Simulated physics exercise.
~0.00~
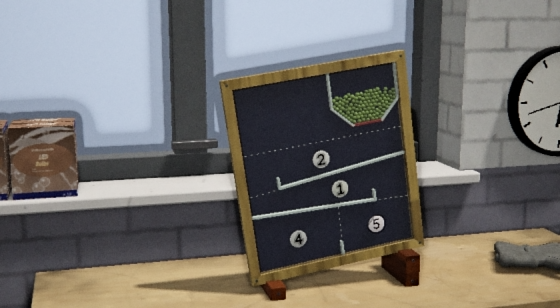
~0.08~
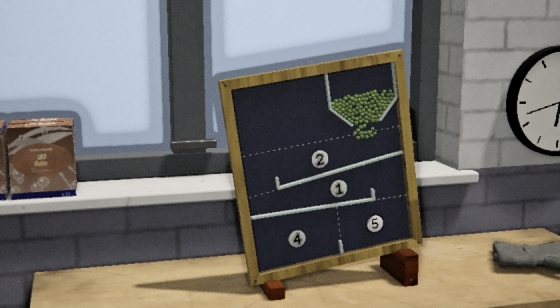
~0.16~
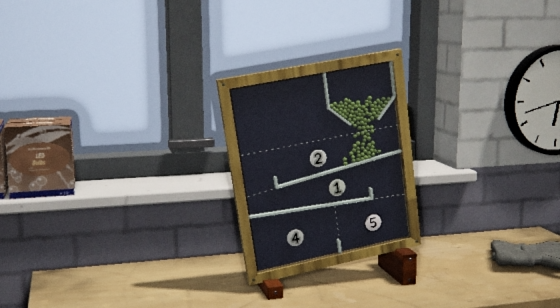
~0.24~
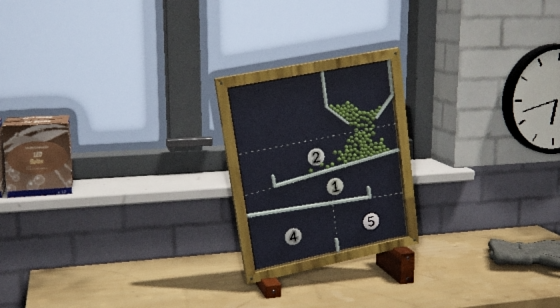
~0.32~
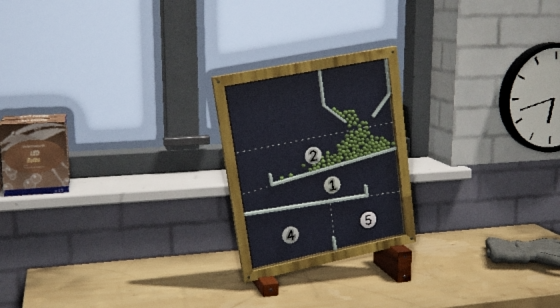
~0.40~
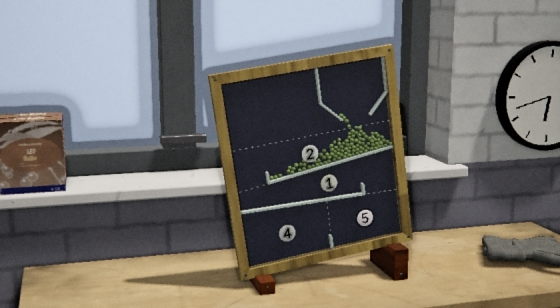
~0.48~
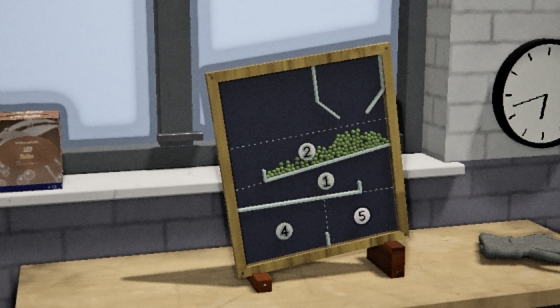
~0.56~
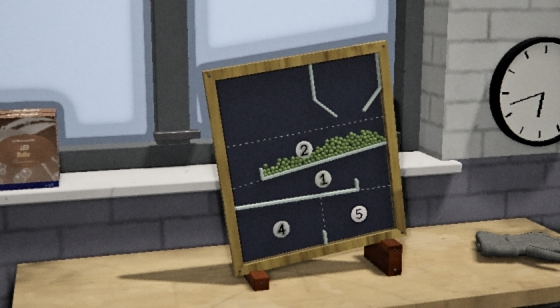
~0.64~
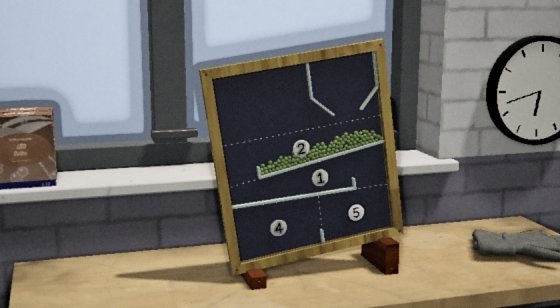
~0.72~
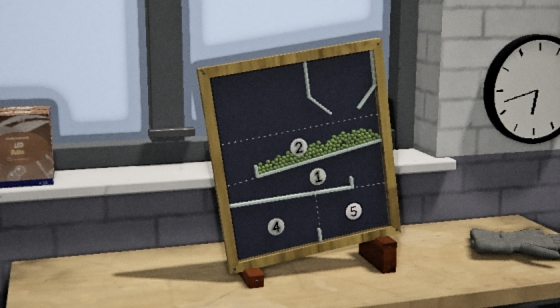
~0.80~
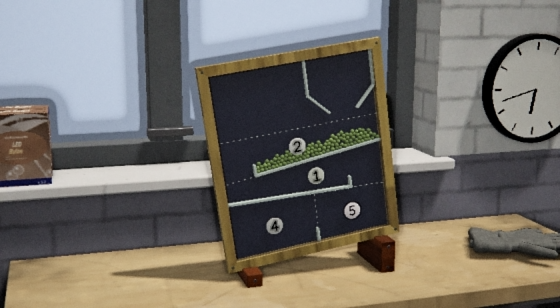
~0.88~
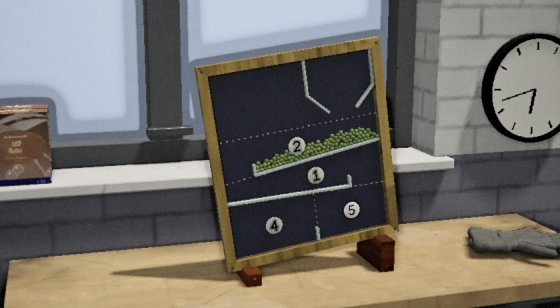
Green peas dropped from a funnel at the top right of a framed, upright dark board, piled onto the sloping ledge below, then spread leftward down it until they settled in a long heap along the ledge, leaving the lower sections empty.
